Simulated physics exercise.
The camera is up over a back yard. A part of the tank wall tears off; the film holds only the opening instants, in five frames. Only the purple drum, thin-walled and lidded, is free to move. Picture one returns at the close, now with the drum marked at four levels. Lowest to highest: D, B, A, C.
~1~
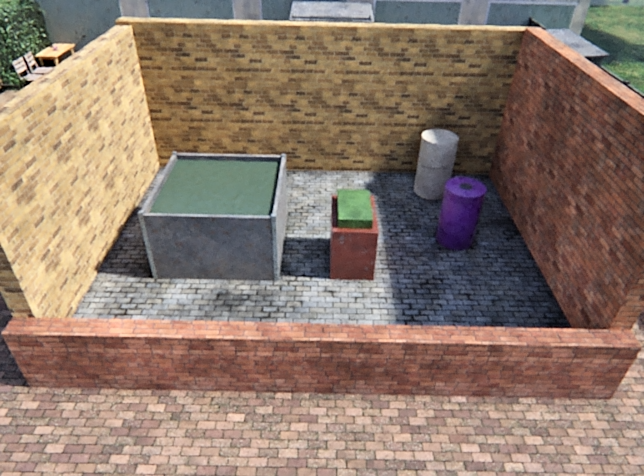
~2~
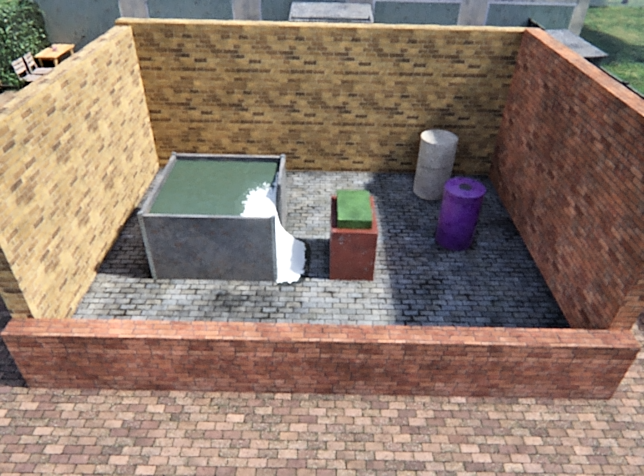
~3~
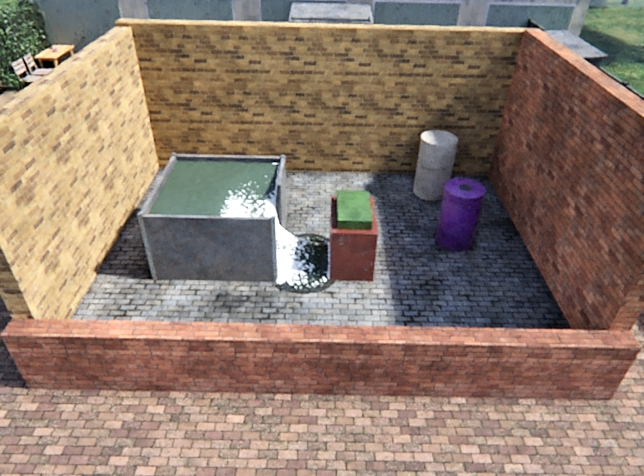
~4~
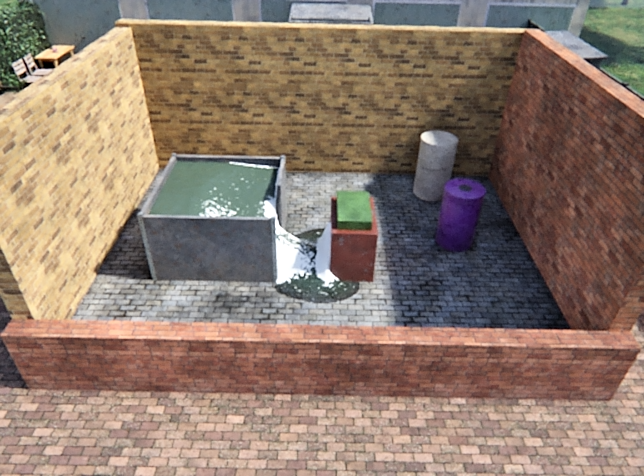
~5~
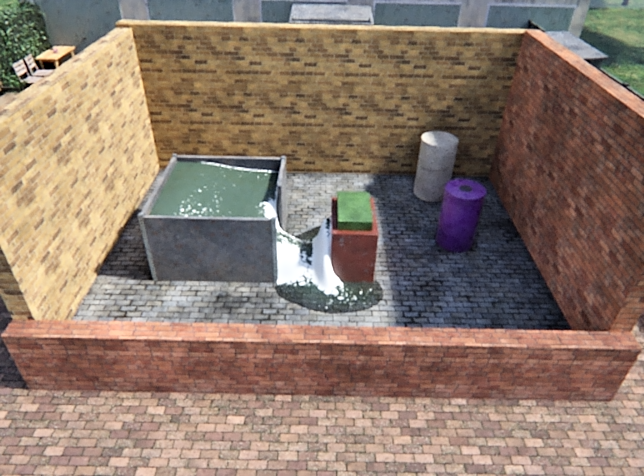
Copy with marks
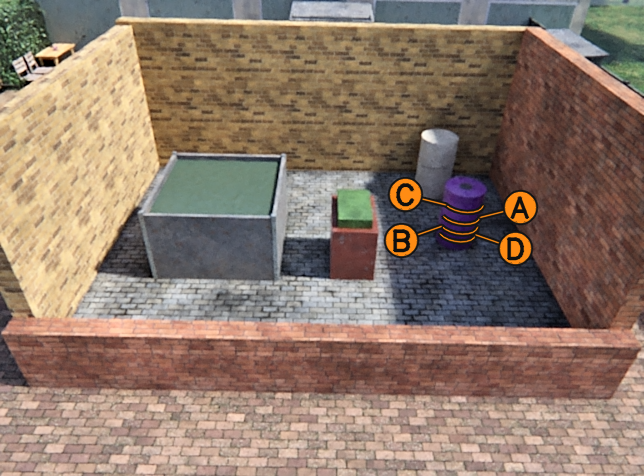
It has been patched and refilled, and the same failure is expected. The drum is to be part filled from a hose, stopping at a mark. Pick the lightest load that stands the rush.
The answer is mark D.
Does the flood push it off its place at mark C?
No.
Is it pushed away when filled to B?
No, that is safe.
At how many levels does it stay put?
All four.
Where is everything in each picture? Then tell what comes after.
Lid of the purple drum at (466, 187); tank full, its middle at (220, 187), in the first picture.
In the second picture, 2 % of the ground wet, in view closest to the drum at (297, 240).
In the third picture, 4 % of the ground wet, in view closest to the drum at (313, 281).
In the fourth picture, 5 % of the ground wet, in view closest to the drum at (352, 291).
Lid of the purple drum at (465, 189); 7 % of the ground wet, in view closest to the drum at (371, 288), in the fifth picture.
On the marked copy, A at (464, 224); B at (462, 234); C at (467, 212); D at (460, 241); from the bottom up D, B, A, C.
Choosing A, it does not move.
Choosing B, it does not move.
Choosing C, it does not move.
Choosing D, it does not move.
